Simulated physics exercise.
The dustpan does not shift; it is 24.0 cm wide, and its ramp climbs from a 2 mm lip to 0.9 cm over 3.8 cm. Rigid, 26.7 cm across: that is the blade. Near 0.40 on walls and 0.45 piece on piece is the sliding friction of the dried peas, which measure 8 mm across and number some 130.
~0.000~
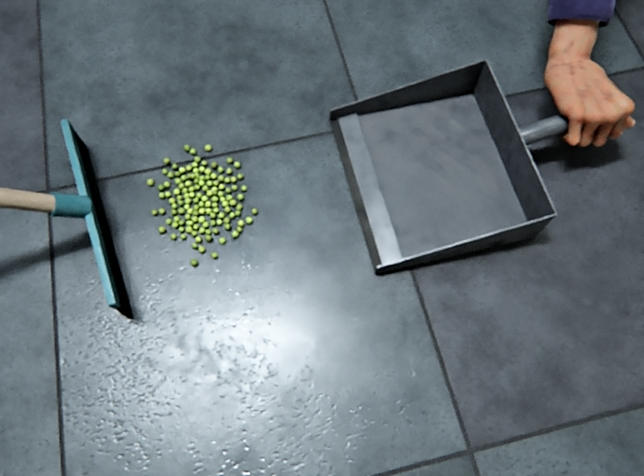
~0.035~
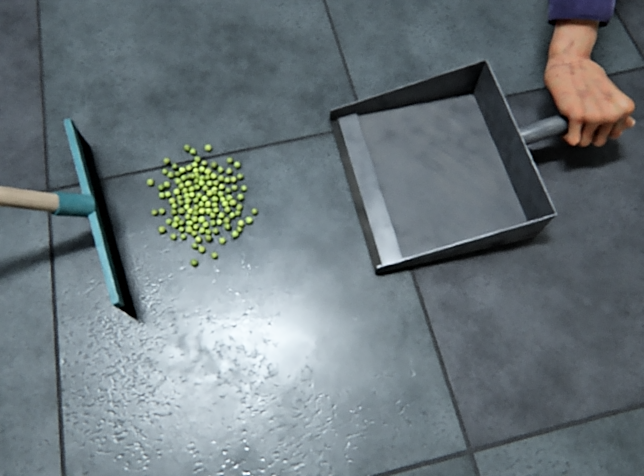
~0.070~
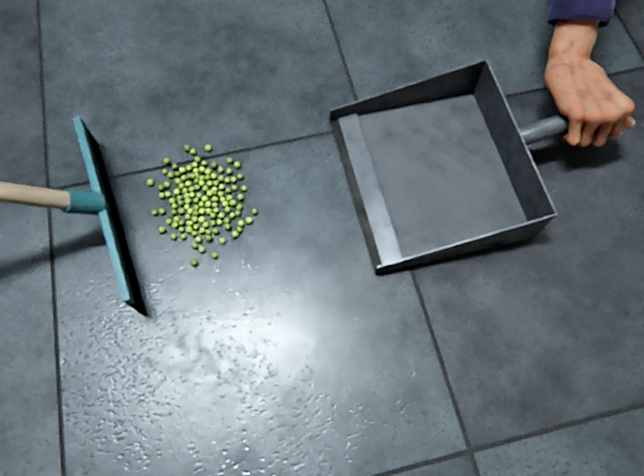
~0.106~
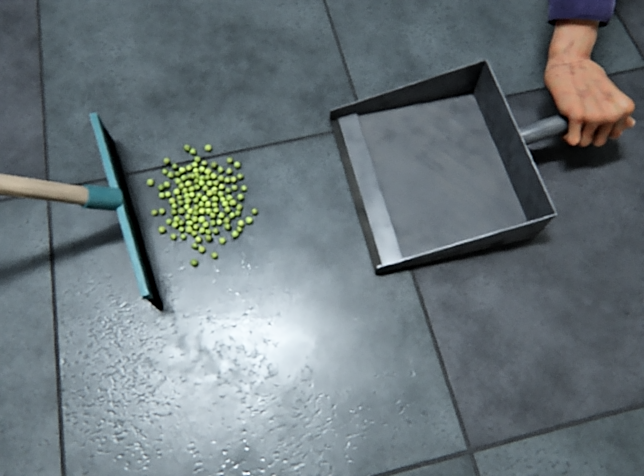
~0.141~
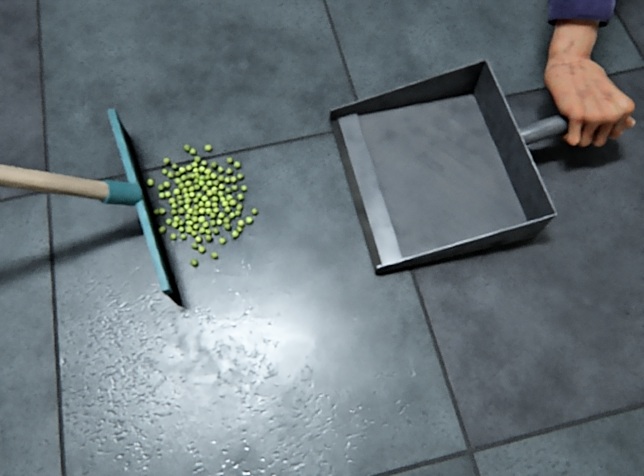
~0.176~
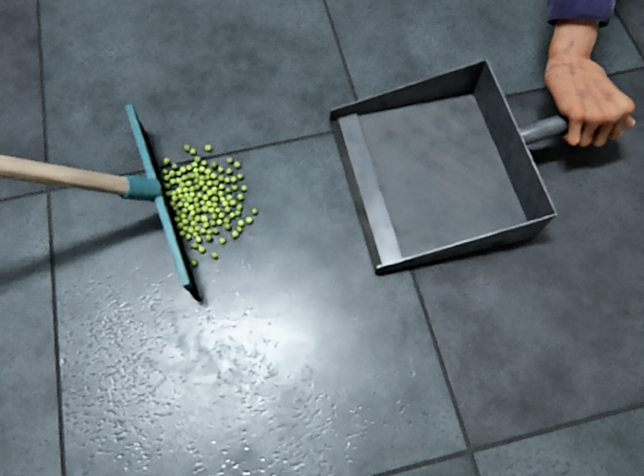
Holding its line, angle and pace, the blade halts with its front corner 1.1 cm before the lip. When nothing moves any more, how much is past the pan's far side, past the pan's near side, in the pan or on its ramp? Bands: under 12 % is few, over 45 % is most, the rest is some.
Past the pan's far side: Some; past the pan's near side: Few; in the pan or on its ramp: Some.
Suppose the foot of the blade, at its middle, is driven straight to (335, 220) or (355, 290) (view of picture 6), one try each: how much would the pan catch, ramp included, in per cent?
About 25 and 10 per cent.
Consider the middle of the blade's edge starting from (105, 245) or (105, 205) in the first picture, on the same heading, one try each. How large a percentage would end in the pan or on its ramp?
I'd put it near 20 per cent for the first and near 25 per cent for the second.
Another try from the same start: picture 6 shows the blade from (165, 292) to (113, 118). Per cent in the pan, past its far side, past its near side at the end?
You'd see pan at 15, far at 15 and near at 0.
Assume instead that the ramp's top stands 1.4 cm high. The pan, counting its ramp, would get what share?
I'd expect close to 25 per cent.
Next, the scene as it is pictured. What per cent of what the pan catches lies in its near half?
Around 30 percent.
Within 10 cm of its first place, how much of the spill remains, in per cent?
I'd say about 0 per cent.
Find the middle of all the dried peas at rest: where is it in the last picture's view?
Roughly pixel (342, 156).
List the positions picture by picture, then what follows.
In the first frame, blade from (115, 304) to (68, 127), moved 0.0 cm, 0 of the pieces shifted so far; middle of the pieces at (205, 199); pan at (441, 173).
In the second frame, blade from (118, 303) to (71, 127), moved 0.4 cm, 0 of the pieces shifted so far; middle of the pieces at (205, 199).
In the third frame, blade from (129, 300) to (81, 124), moved 1.6 cm, 0 of the pieces shifted so far; middle of the pieces at (205, 199).
In the fourth frame, blade from (147, 295) to (97, 121), moved 3.8 cm, 0 of the pieces shifted so far; middle of the pieces at (205, 199).
In the fifth frame, blade from (167, 290) to (115, 117), moved 6.1 cm, 0 of the pieces shifted so far; middle of the pieces at (205, 199).
In the sixth frame, blade from (187, 285) to (132, 113), moved 8.5 cm, 25 of the pieces shifted so far; middle of the pieces at (206, 198); pan at (441, 173). Its pace works out near 0.67 m/s, heading 2 degrees away from the viewer's side.
After 0.34 s, middle of the blade 14 cm from the lip; 0 % over the lip, far side 10 %, near side 0 %.
Then, at 0.45 s, middle of the blade 6 cm from the lip; 0 % over the lip, far side 15 %, near side 0 %.
After 0.70 s, middle of the blade 3 cm from the lip; 30 % over the lip, far side 20 %, near side 0 %.
At rest (1.5 s), far side 20 %, near side 0 %, pan 25 %, in front of the lip or behind the blade 55 %.
